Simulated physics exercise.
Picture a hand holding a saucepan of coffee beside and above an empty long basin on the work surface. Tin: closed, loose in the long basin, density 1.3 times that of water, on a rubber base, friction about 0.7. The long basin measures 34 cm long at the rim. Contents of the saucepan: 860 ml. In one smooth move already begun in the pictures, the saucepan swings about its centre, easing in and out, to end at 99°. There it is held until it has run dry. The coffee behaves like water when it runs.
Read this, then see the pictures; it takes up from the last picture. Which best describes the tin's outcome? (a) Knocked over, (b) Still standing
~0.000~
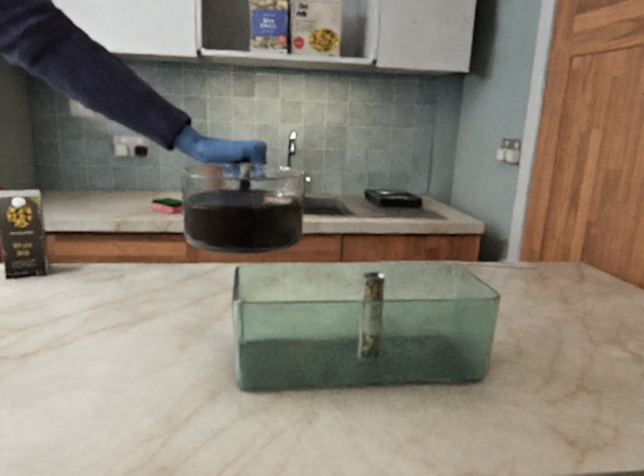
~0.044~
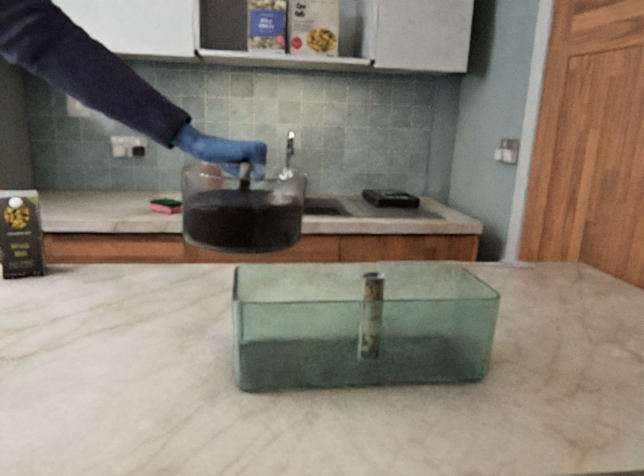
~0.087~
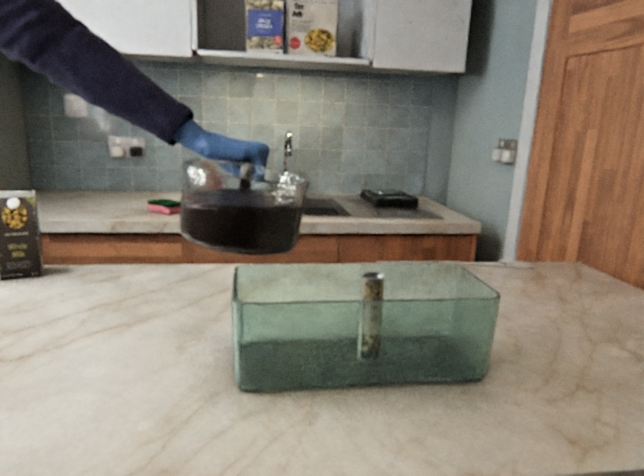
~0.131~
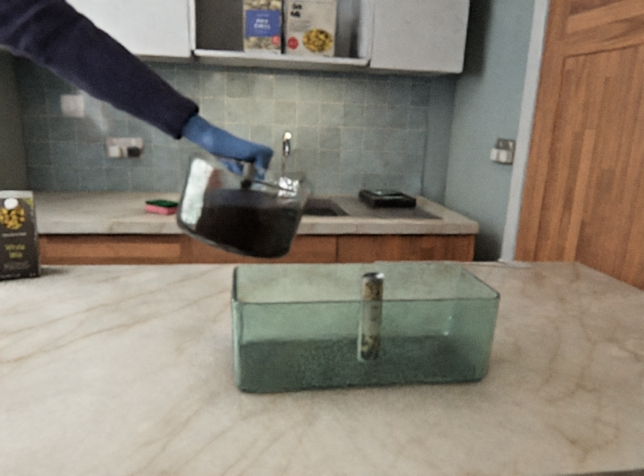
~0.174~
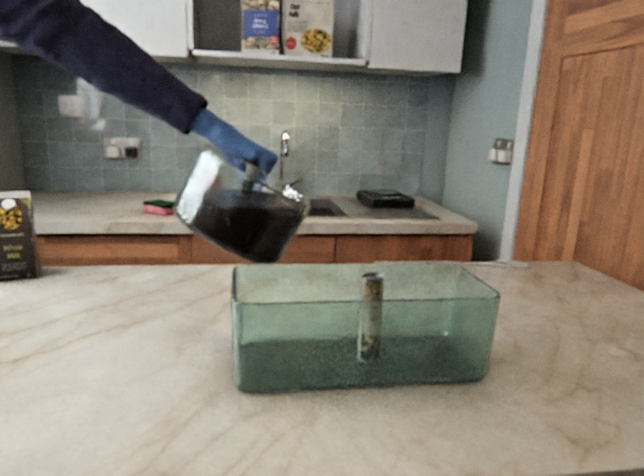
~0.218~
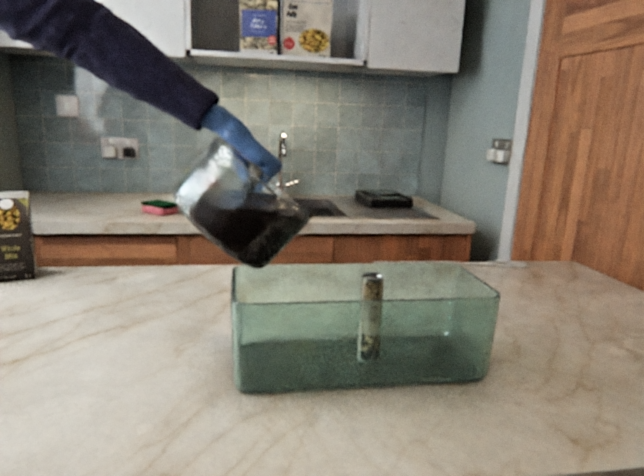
Still standing (b).
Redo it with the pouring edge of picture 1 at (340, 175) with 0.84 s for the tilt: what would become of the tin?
Then it stays on its base.
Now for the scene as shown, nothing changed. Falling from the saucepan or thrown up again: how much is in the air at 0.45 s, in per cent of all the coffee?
Some 28 % is the figure.
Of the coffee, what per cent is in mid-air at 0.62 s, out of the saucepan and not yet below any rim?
Estimate: About 5 in a hundred.
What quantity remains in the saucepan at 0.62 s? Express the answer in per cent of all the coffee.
Share remaining: Approx. 12 %.
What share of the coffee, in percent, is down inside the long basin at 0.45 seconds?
About 38 per cent.
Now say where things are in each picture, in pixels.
It leans 0°; its right rim is at (304, 174); the coffee meets the walls at (186, 196) and (300, 198); the long basin's rim runs from (235, 283) to (479, 281); the tin's top is at (374, 280), in the first picture.
It leans 2°; its right rim is at (305, 176); the coffee meets the walls at (186, 196) and (300, 199), in the second picture.
It leans 8°; its right rim is at (307, 182); the coffee meets the walls at (185, 196) and (301, 200), in the third picture.
It leans 16°; its right rim is at (309, 192); the coffee meets the walls at (184, 196) and (302, 201), in the fourth picture.
It leans 28°; its right rim is at (310, 205); the coffee meets the walls at (180, 194) and (305, 204), in the fifth picture.
It leans 41°; its right rim is at (307, 220); the coffee meets the walls at (177, 189) and (303, 207); 1 per cent is over the edge, in the sixth picture.
By 0.45 s the tilt is 97° and 35 per cent is still to pour; the tin stands where it began.
By 0.62 s the tilt is 99° and 12 per cent is still to pour; the tin stands where it began.
By 0.80 s the tilt is 99° and 4 per cent is still to pour; the tin stands where it began.
By 0.99 s the tilt is 99° and 1 per cent is still to pour; the tin stands where it began.
At rest the tin stands where it began.
